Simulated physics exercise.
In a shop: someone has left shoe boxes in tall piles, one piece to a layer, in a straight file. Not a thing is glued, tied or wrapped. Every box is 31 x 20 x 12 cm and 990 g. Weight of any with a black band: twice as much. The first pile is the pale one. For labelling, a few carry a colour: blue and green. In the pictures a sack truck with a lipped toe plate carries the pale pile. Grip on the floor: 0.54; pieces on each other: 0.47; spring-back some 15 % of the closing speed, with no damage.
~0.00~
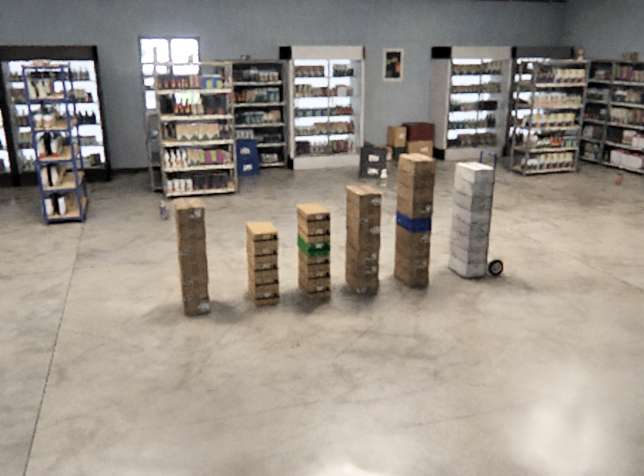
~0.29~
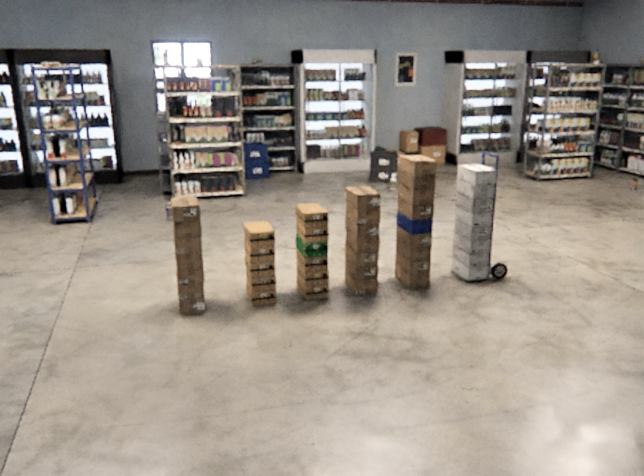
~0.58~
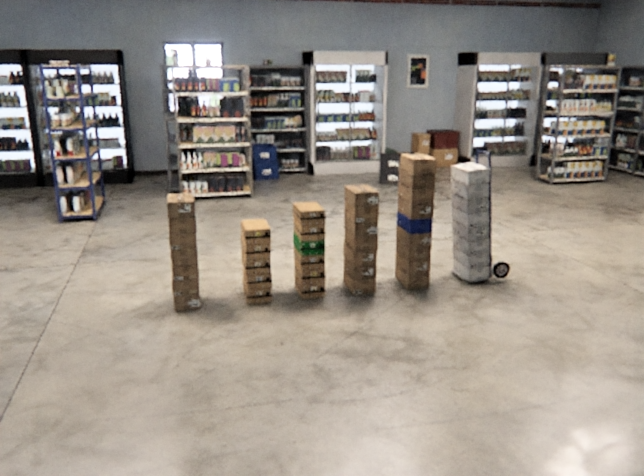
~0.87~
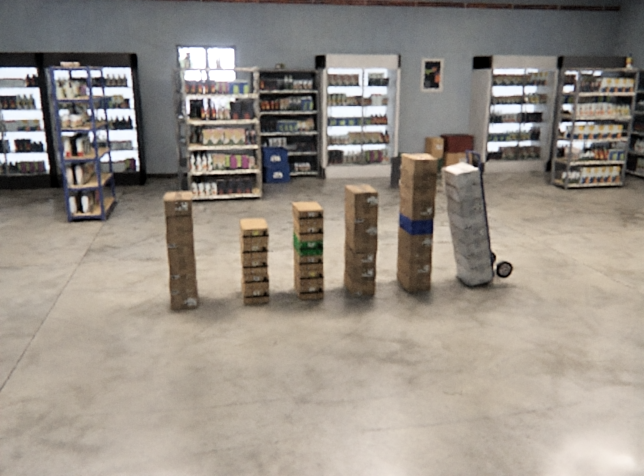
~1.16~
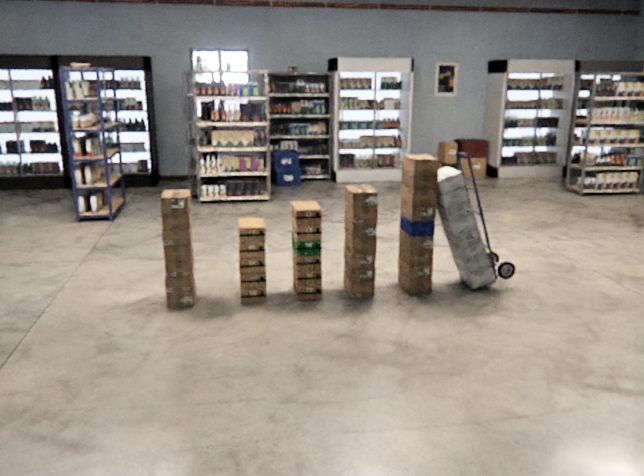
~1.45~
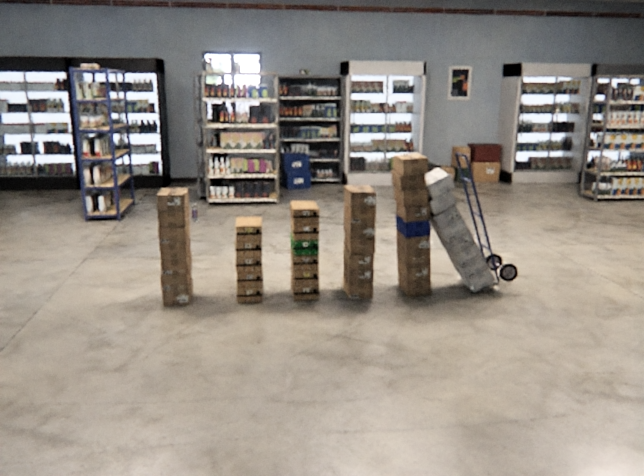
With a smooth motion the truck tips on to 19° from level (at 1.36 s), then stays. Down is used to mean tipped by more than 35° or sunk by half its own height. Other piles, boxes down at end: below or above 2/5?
Above 2/5.
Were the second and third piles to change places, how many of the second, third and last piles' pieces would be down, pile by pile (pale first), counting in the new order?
Second 7, third 9, last 7.
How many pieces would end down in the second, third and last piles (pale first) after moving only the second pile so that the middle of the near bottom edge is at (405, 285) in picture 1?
Down counts: Second 8, third 7, last 6.
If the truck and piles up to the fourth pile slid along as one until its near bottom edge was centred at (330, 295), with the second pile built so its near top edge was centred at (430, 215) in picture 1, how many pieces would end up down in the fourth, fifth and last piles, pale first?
Result: Fourth pile 0, fifth pile 0, last pile 0.
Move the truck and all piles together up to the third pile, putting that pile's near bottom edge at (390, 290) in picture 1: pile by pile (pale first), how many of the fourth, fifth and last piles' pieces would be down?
Fourth 6, fifth 5, last 6.
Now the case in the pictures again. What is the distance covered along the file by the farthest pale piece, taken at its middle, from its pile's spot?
Distance: Near 95 cm.
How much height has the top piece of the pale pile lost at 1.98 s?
Some 20 centimetres.
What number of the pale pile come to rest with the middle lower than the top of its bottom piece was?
For the pale pieces, I get 3.
After 1.98 s, 8 of the pale pile down; none of the 34 other boxes down, 14 disturbed; blue box 26° from how it stood.
After 2.56 s, 8 of the pale pile down; 13 of the 34 other boxes down; blue box 31° from how it stood, 18 cm lower; green box 20° from how it stood.
After 3.48 s, 8 of the pale pile down; 32 of the 34 other boxes down; green box 41° from how it stood, 12 cm lower; blue box 39° from how it stood, 21 cm lower.
In the end (5.2 s), 8 of the pale pile down; 32 of the 34 other boxes down; green box 40° from how it stood, 13 cm lower; blue box 38° from how it stood, 21 cm lower. That is 94 per cent. From the last view, middles, green box near (252, 260), blue box near (337, 253).
